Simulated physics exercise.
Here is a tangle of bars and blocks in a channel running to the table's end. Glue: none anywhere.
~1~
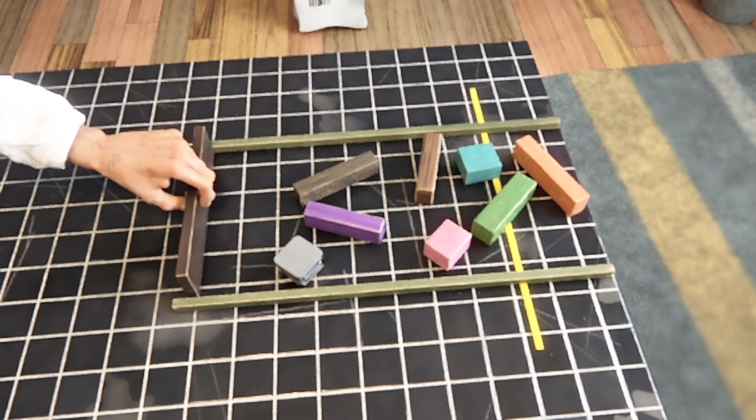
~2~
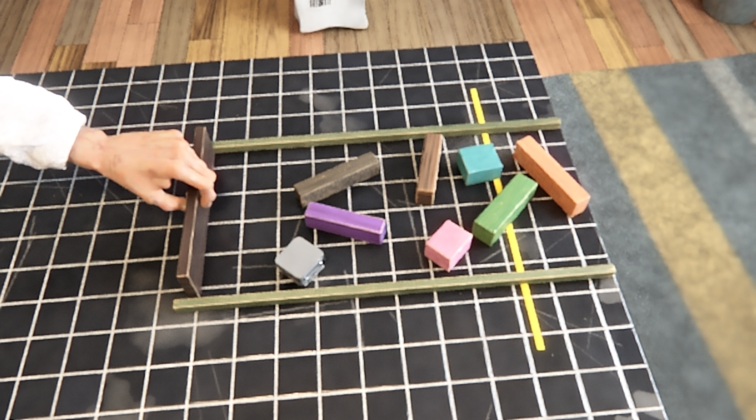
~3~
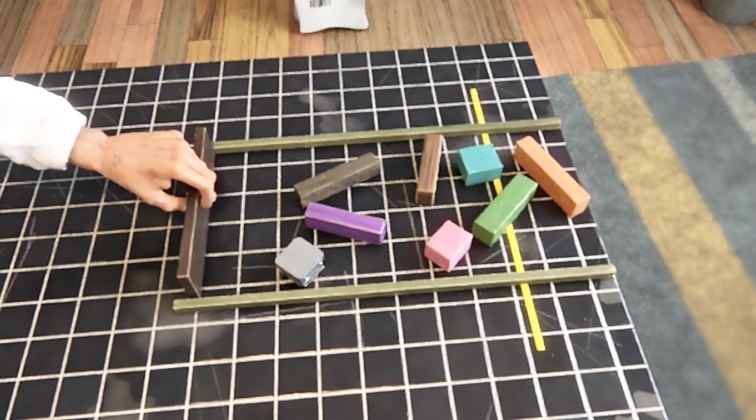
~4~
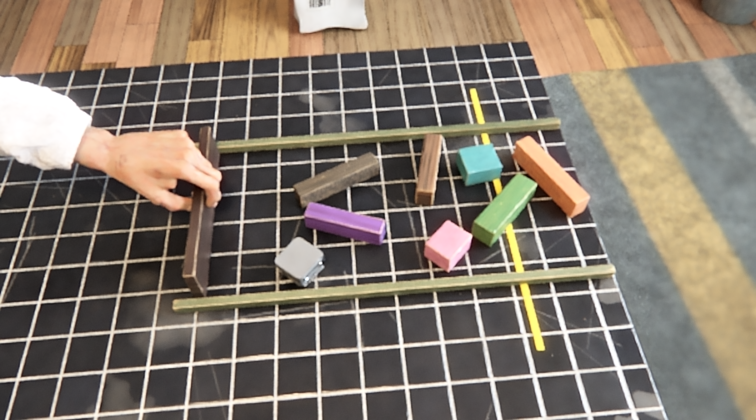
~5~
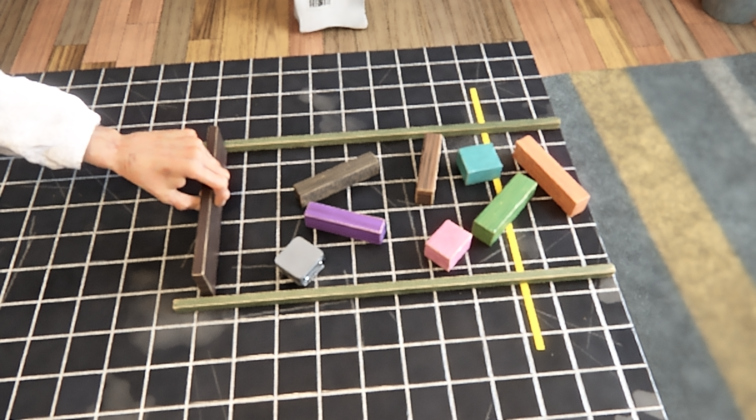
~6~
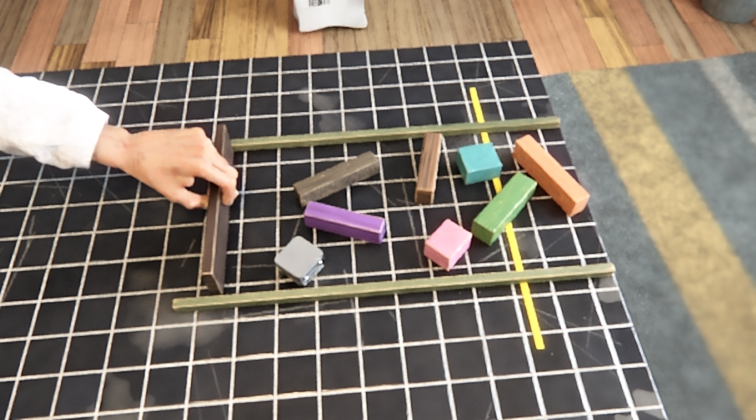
Hand sliding a dark board slightly right between two long rails, while the scattered coloured bars and blocks stay still.
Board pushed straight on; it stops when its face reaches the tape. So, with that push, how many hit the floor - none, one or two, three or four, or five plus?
Off the edge: One or two.
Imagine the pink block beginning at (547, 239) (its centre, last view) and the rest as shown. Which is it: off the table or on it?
Then it stays on.
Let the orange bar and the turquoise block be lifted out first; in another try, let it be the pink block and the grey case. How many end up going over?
The count is 0 in one try and 0 in the other, in that order.
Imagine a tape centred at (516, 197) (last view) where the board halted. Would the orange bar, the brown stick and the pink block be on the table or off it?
Well, the orange bar comes off, the brown stick stays where it is, and the pink block? It comes off.
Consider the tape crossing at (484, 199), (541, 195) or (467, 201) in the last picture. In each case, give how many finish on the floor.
1, 4, 0.
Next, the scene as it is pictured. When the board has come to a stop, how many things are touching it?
The count is 3.
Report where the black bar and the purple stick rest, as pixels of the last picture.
I'd say approximately (501, 158) and then (542, 217).
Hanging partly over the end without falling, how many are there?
The total here is 2.
Early on, none off yet; orange bar at rest near (549, 174); green bar at rest near (504, 208); turquoise block at rest near (478, 163).
A while later, none off yet; orange bar at rest near (549, 174); green bar travelled a little near (514, 200); turquoise block at rest near (478, 163).
Finally, the number that fall off is one or two; lost, orange bar.
